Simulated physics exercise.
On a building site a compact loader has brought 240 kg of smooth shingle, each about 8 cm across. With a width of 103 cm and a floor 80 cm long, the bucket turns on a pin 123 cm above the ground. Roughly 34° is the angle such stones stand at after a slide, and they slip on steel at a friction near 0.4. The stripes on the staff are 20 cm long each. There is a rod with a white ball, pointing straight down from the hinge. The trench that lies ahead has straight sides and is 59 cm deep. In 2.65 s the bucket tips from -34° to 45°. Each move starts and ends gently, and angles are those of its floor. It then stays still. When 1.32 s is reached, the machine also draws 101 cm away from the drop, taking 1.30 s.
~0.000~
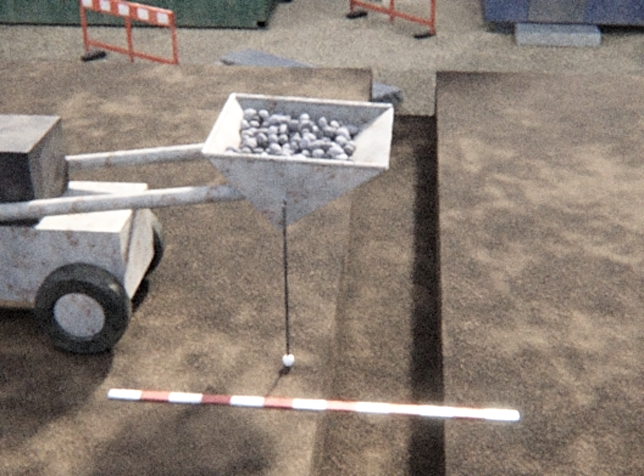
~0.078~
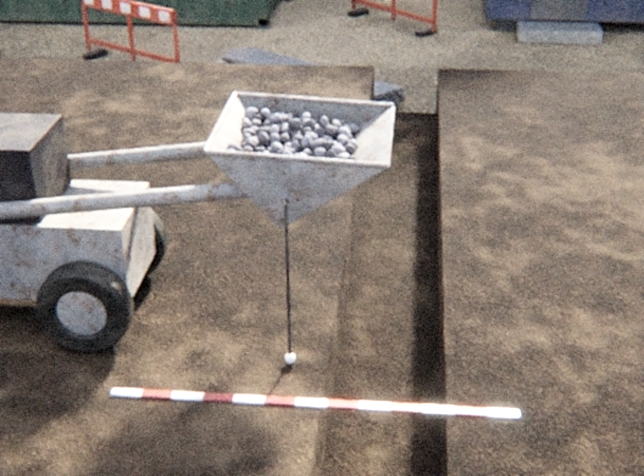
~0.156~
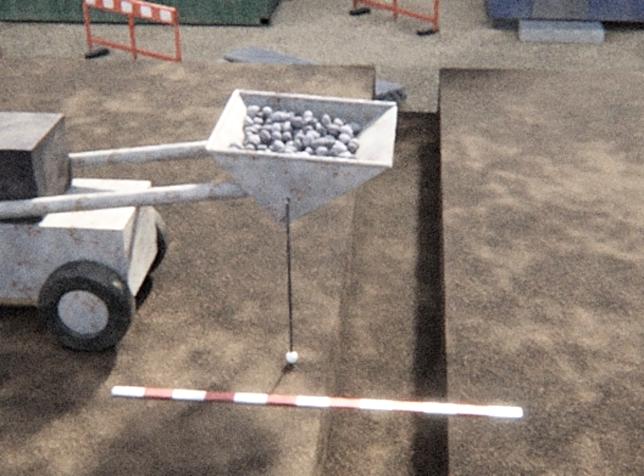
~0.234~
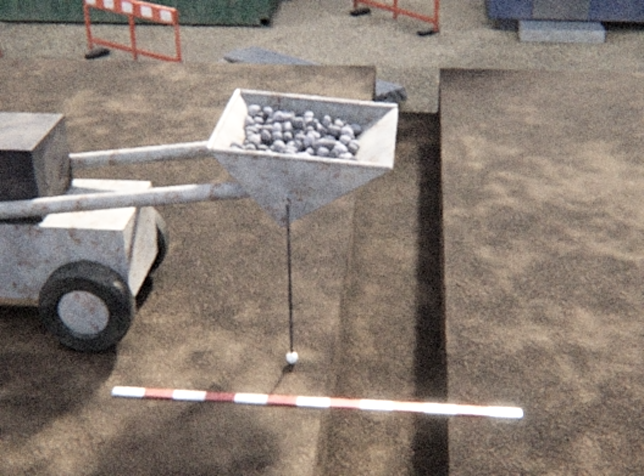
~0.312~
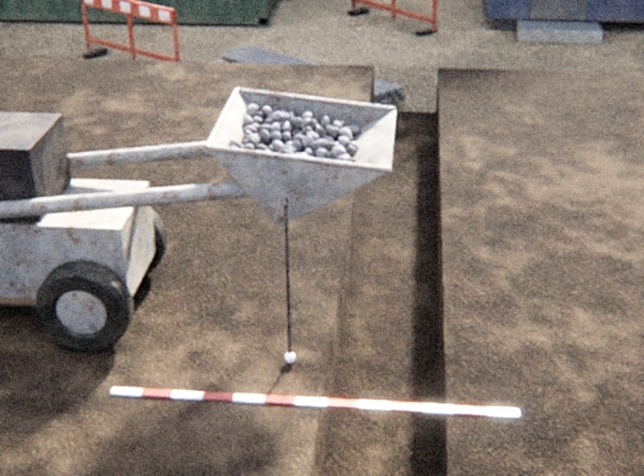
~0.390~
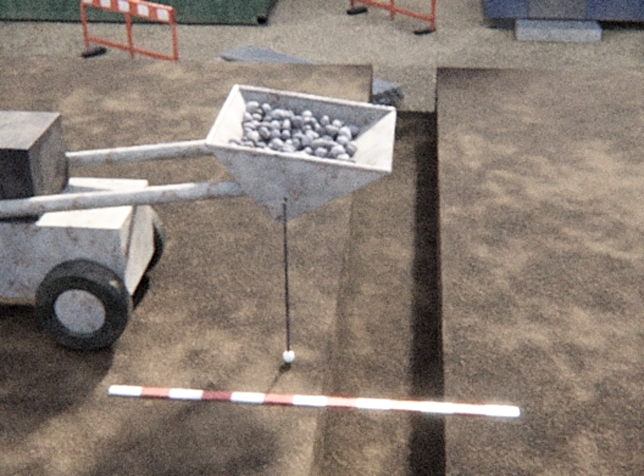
A pale, worn bucket heaped with smooth grey stones barely moves on the arms of a compact loader at left, on a brown earth building site seen from slightly above. A thin dark rod with a white ball hangs beneath it, near a red-and-white striped staff and a straight trench, with orange-and-white barriers behind. The stones stay heaped, the loader stays put, and the view wavers very slightly.
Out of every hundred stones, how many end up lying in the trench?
About 50 in a hundred.
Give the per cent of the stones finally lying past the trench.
About 0%.
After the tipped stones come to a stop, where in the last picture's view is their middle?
Roughly at pixel (338, 372).
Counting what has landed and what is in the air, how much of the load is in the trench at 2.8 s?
At that moment: Approx. 50 %.
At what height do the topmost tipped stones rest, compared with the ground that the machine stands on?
About 14 cm higher than the ground.
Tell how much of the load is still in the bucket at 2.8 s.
Around 0 per cent, still inside.
After 2.0 s the floor is at 33°; 39 % in the bucket, 25 % short of the trench, 37 % in the trench; the foremost stones are at (405, 326).
After 2.8 s the floor is at 45°; 0 % in the bucket, 50 % short of the trench, 50 % in the trench; the foremost stones are at (433, 385).
After 3.1 s the floor is at 45°; 0 % in the bucket, 49 % short of the trench, 51 % in the trench; the foremost stones are at (434, 387).
After 5.7 s the floor is at 45°; 0 % in the bucket, 49 % short of the trench, 51 % in the trench; the foremost stones are at (434, 387).
